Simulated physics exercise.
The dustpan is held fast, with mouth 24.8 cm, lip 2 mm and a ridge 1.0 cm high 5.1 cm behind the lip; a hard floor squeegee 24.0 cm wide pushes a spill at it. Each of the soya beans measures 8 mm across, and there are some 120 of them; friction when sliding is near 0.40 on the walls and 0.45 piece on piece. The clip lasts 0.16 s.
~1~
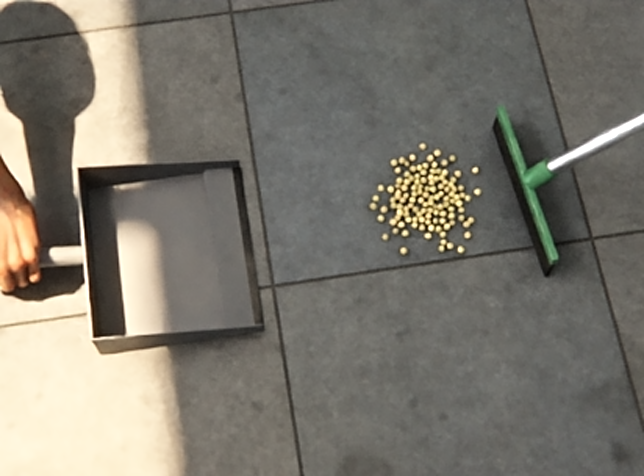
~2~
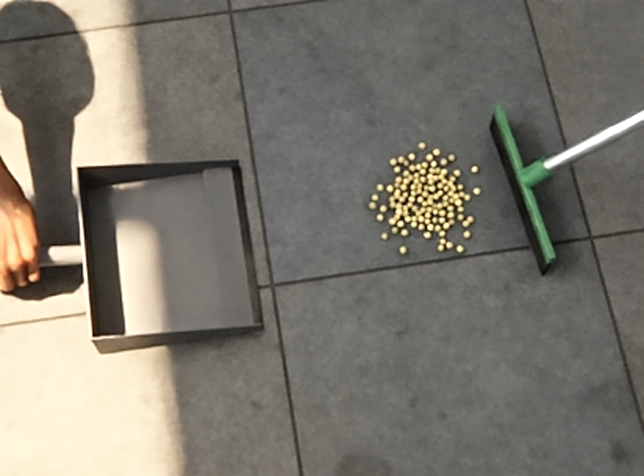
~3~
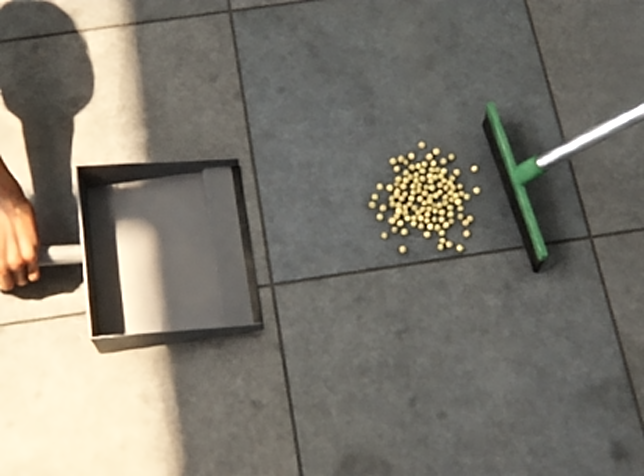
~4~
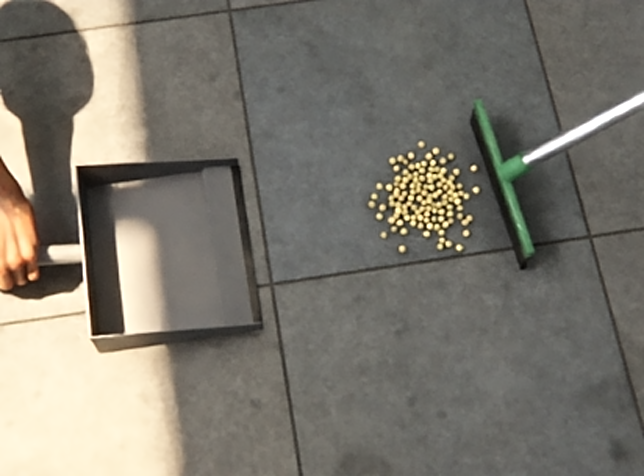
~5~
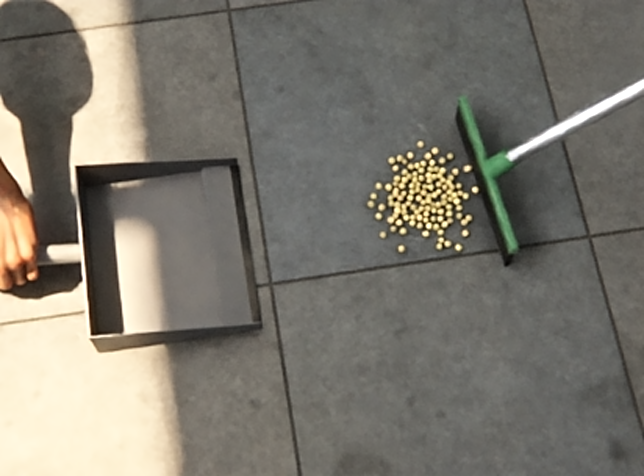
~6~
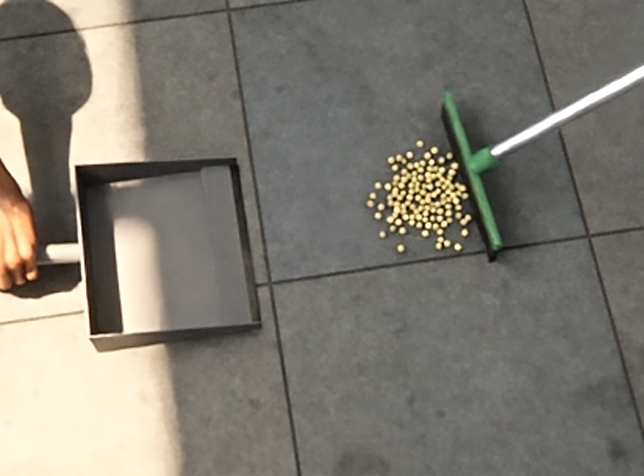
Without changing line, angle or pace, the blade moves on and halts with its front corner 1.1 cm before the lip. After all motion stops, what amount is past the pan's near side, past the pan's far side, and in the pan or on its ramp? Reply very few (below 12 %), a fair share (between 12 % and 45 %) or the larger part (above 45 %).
Past the pan's near side - very few; past the pan's far side - a fair share; in the pan or on its ramp - very few.
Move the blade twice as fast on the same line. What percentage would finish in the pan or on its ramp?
In that case roughly 15 percent.
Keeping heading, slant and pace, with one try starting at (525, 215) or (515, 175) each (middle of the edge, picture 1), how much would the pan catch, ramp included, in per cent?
Some 10 and 0 per cent.
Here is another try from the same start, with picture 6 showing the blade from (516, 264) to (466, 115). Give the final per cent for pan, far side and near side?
That ends as pan 35, far 5, and near 0.
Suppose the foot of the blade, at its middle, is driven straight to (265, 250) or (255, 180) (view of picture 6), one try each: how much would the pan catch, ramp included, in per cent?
I'd expect about 35 percent, then about 20 percent.
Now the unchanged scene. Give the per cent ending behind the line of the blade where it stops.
I'd say close to 15 per cent.
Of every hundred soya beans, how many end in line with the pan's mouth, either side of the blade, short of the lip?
65 %.
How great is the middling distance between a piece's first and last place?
About 26 cm.
Then, 0.24 s after the last picture, middle of the blade 17 cm from the lip; 0 % over the lip, far side 10 %, near side 0 %.
Then, 0.40 s after the last picture, middle of the blade 8 cm from the lip; 0 % over the lip, far side 20 %, near side 0 %.
Then, 0.69 s after the last picture, middle of the blade 2 cm from the lip; 10 % over the lip, far side 25 %, near side 0 %.
In the end, near side 0 %, far side 25 %, pan 5 %, in front of the lip or behind the blade 65 %.
